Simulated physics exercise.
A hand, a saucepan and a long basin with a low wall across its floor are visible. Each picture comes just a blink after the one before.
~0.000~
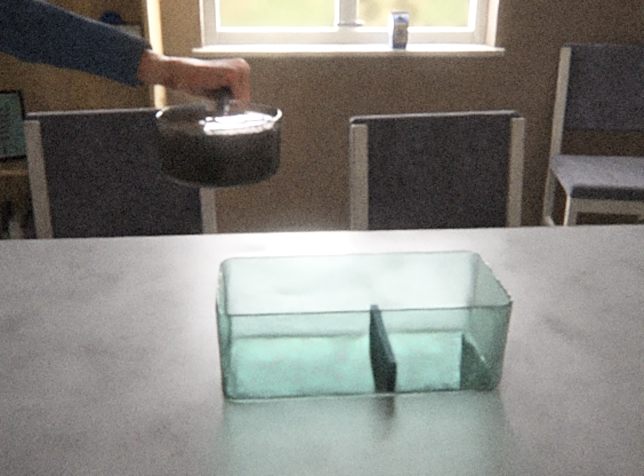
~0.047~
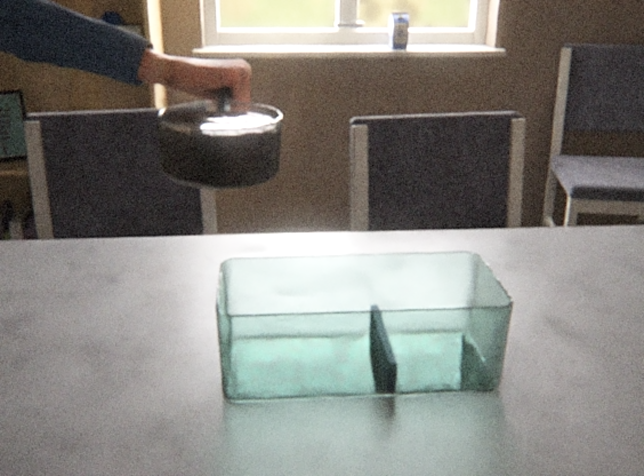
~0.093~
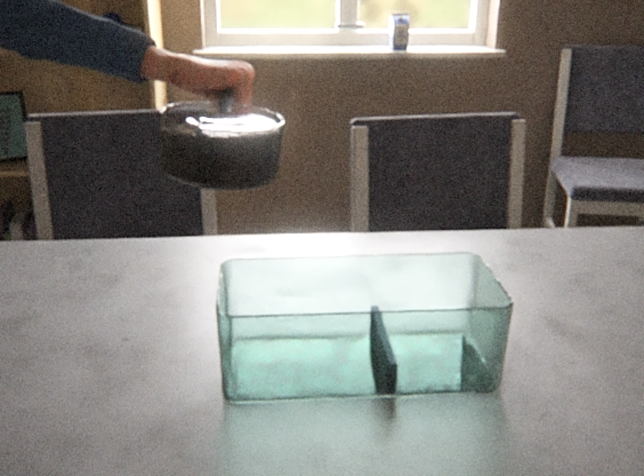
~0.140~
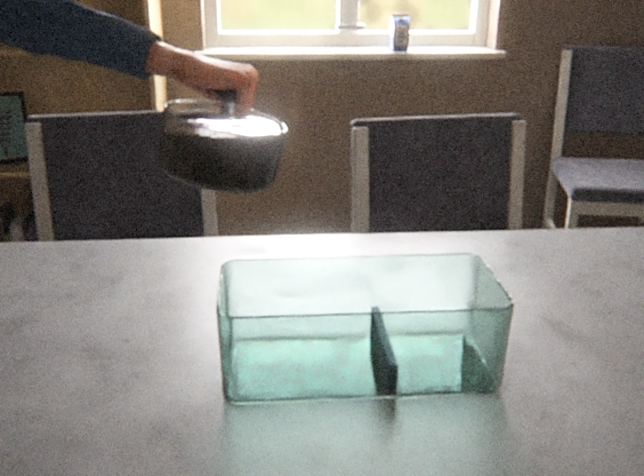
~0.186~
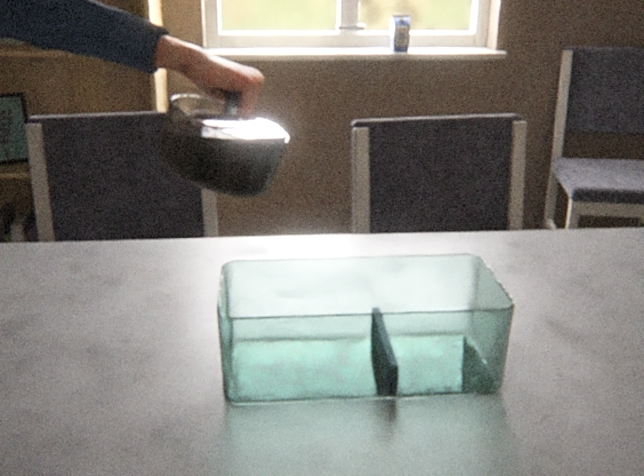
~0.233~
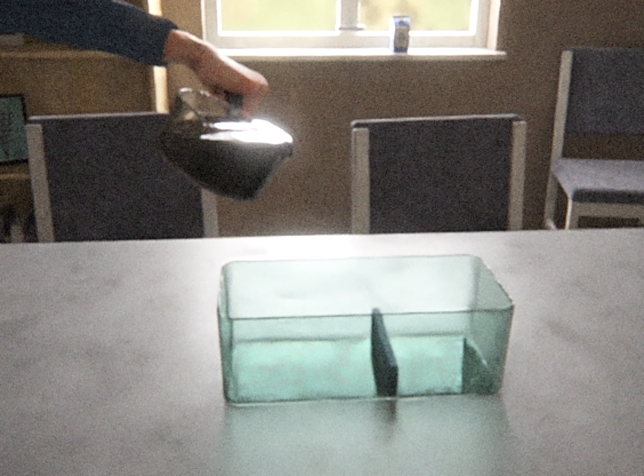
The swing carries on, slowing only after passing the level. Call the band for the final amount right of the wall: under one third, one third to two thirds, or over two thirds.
Band: Under one third.
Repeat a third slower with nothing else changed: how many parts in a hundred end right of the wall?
Roughly 5 per cent ends up there.
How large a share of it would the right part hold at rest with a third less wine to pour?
Near 10 in a hundred.
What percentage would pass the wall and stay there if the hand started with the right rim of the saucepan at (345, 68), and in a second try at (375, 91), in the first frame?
The first start gives some 75 %, the second some 85 %.
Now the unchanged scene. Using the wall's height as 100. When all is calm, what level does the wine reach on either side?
Left side: Approx. 50 %; right side: Approx. 10 %.
A moment on, the saucepan is tipped on its side and 32 per cent is still to pour, 16 is left of the wall and 0 right of it.
Next, the saucepan is tipped on its side and 9 per cent is still to pour, 76 is left of the wall and 1 right of it.
Then the saucepan is tipped on its side and 3 per cent is still to pour, 85 is left of the wall and 6 right of it.
Later the saucepan is tipped on its side and 1 per cent is still to pour, 89 is left of the wall and 7 right of it.
In the end 90 per cent lies left of the wall, 7 right of it and 3 outside.
